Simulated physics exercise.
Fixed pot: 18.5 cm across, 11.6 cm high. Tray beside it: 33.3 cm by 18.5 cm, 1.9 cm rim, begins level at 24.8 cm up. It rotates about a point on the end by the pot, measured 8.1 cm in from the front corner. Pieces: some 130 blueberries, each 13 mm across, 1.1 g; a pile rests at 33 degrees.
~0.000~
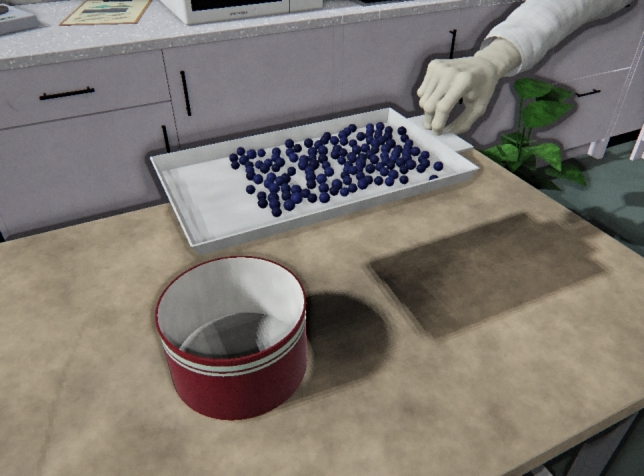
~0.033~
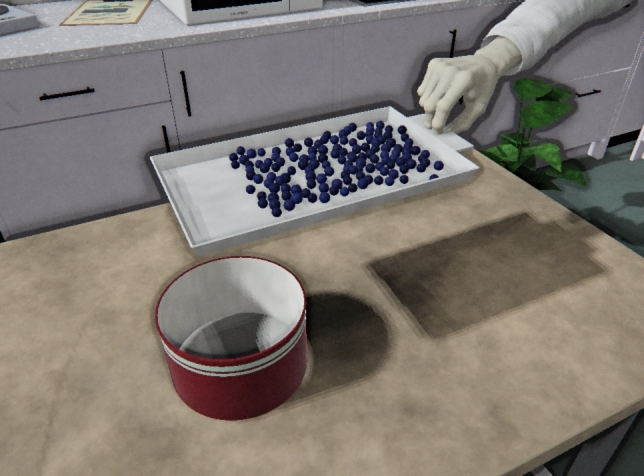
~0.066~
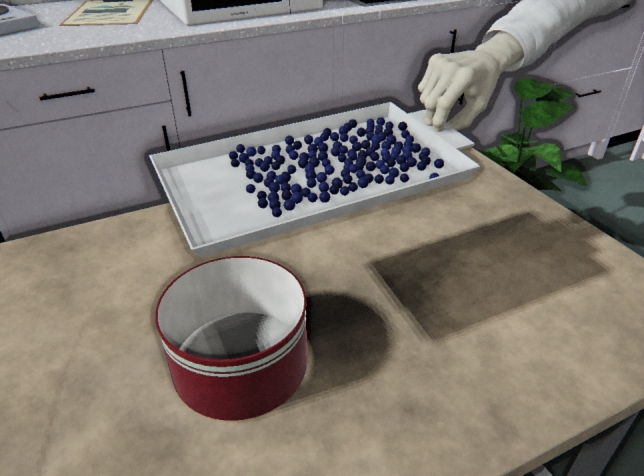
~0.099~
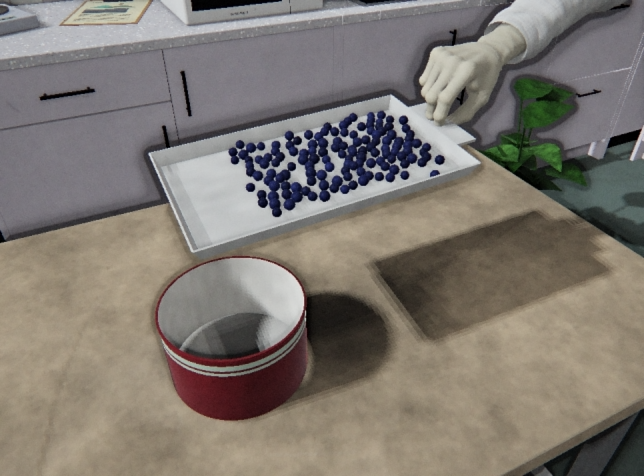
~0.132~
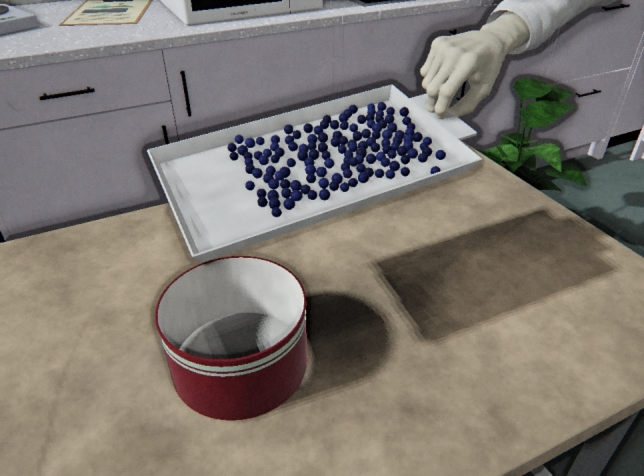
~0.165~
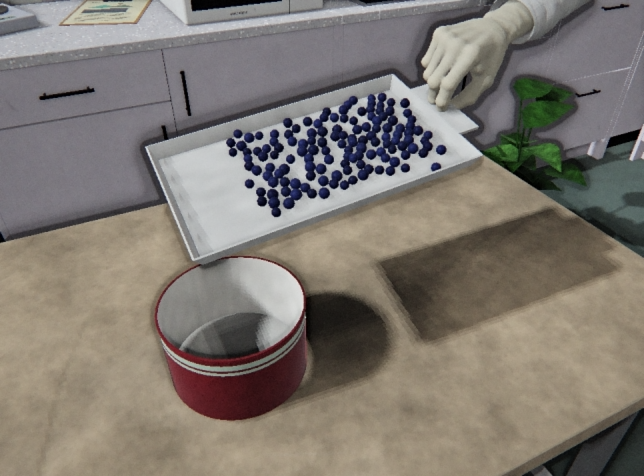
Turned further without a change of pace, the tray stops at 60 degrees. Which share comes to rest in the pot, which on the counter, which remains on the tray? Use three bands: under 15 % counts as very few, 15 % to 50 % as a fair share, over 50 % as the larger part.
Pot: A fair share; counter: A fair share; tray: A fair share.
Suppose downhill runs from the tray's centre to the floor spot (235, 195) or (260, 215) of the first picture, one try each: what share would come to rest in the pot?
About 0 per cent on the first try and 5 per cent on the second.
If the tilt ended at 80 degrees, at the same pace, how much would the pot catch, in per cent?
Near 70 %, then.
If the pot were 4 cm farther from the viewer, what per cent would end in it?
About 0 %.
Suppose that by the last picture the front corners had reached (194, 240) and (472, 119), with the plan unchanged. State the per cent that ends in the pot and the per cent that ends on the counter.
You'd end with pot at 5 and counter at 65.
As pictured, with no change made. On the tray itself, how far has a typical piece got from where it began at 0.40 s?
Some 3 cm.
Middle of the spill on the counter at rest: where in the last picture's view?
Spill centre at rest: About (258, 452).
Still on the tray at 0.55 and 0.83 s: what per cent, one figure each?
Earlier moment 100, later moment 55.
Then, at 0.40 s, tilt 36 degrees; the tray holds 100 %, the pot 0 %.
Then, at 0.55 s, tilt 52 degrees; the tray holds 100 %, the pot 0 %.
After 0.83 s, tilt 60 degrees; the tray holds 55 %, the pot 5 %.
By 2.1 s all is still; pot 30 %, counter 35 %, tray 30 %.
